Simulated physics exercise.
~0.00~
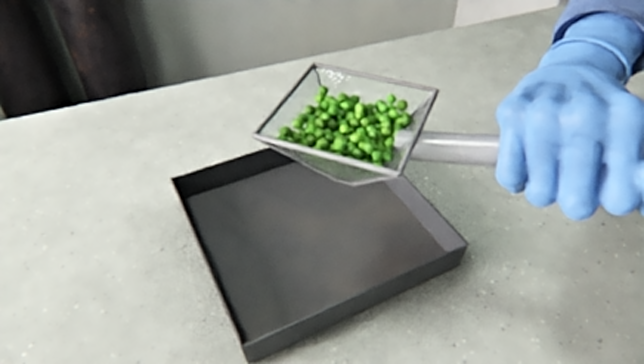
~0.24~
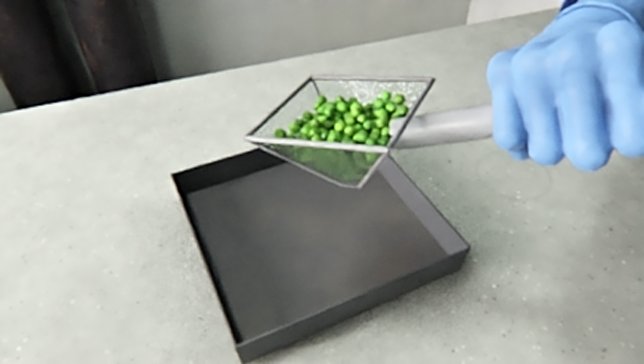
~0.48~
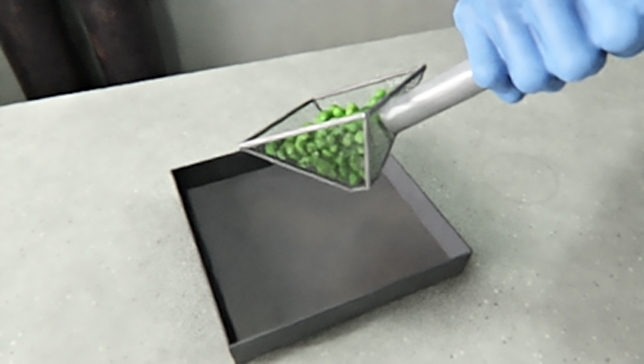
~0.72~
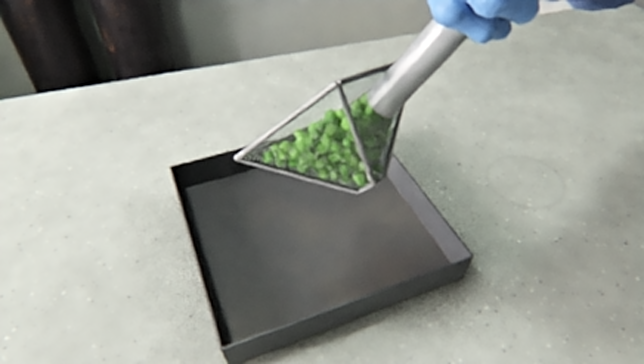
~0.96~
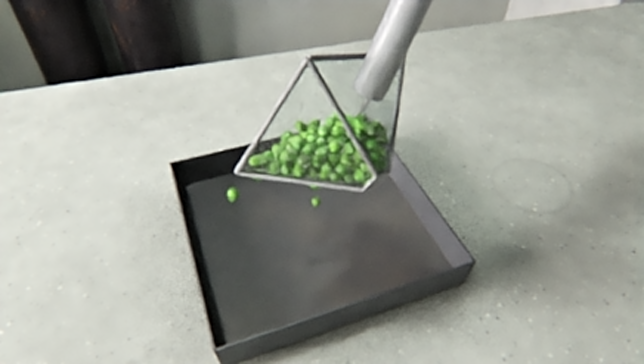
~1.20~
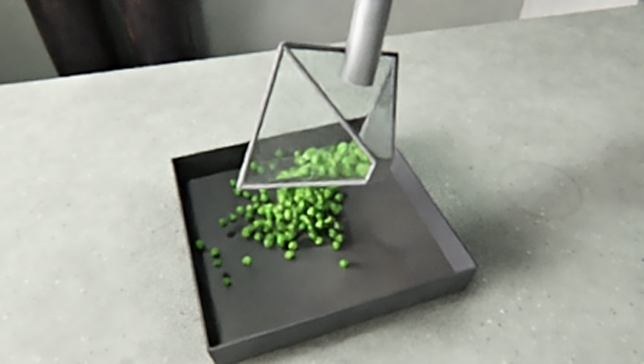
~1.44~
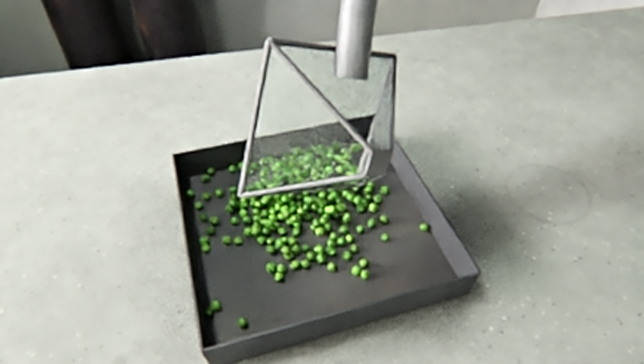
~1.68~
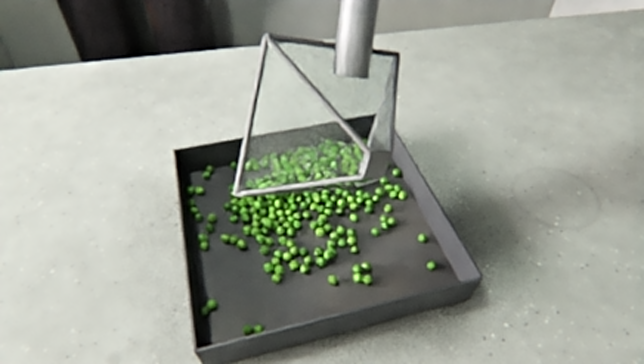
A clear, metal-rimmed scoop full of bright green peas, held by a blue-gloved hand at the right, hovers over a shallow black square tray on a speckled grey counter, seen from slightly above. The hand lifts and tips the scoop steadily down toward the left, and the peas stay bunched inside at first. As the scoop steepens and the hand passes out of view, a couple of peas drop, then the rest pour out in a rush. They bounce and roll across the tray while the view drifts slightly. The scoop stops, upended and empty, with the peas scattered inside the tray.
